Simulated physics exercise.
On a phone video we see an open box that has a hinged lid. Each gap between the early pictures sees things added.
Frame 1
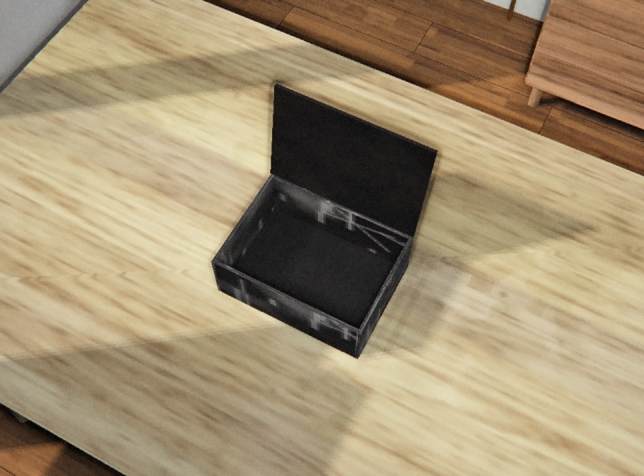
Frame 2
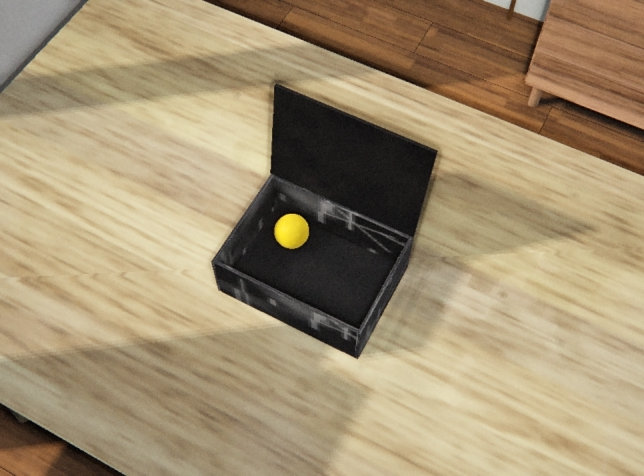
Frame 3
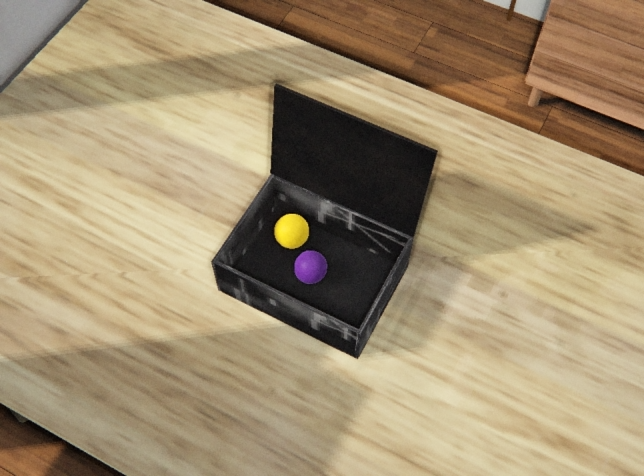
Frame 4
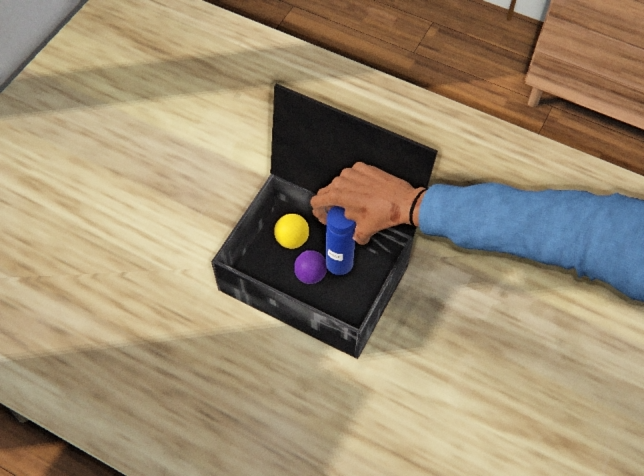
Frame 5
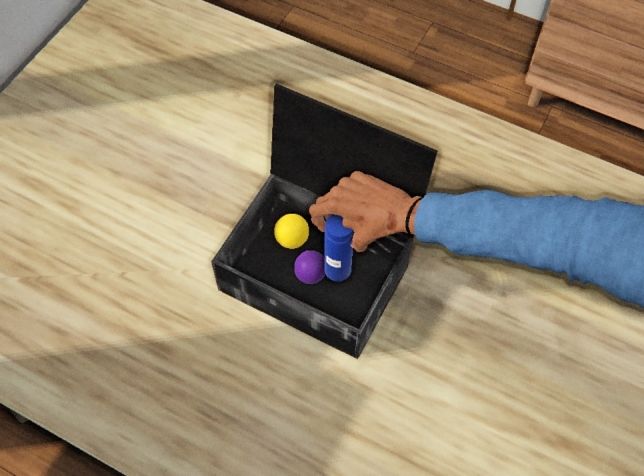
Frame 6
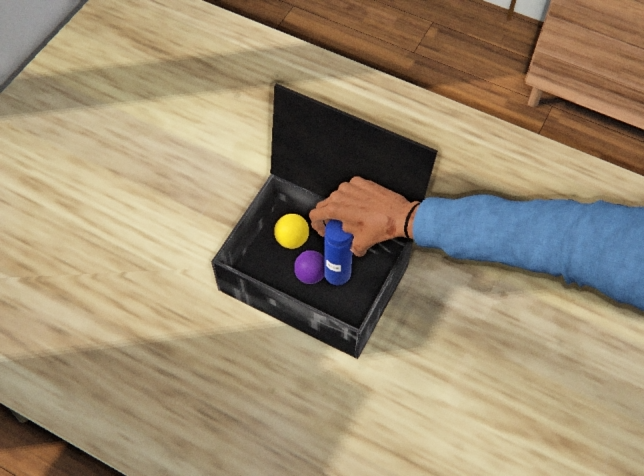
A black box with its hinged lid open sits on a pale wooden table, seen from above at an angle by a still camera, with brown floorboards behind. Inside the empty box a yellow ball appears, then a purple one just below and to its right. A hand in a blue sleeve, in from the right, lowers a small blue container beside the purple ball and keeps holding it.
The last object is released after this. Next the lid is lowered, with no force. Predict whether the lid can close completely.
Basically the lid doesn't make it down.
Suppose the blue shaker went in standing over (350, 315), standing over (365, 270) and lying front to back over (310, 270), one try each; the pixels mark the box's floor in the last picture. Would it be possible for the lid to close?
Try 1: Lid not shut; try 2: Lid shut; try 3: Lid shut.
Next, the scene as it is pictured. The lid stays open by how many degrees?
It stays some 30° above the rim.
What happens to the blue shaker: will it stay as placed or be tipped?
Simply put, the blue shaker remains unturned.
Then, 1.40 s on from there, lid 72° above the rim; blue shaker shifted about its own width near (338, 270).
Then, 2.00 s on from there, lid 31° above the rim; blue shaker shifted about its own width near (338, 270).
In the end, lid 32° above the rim; moved from the start, blue shaker; the other 2 unmoved. At the end, from the last picture's camera, blue shaker near (339, 268).
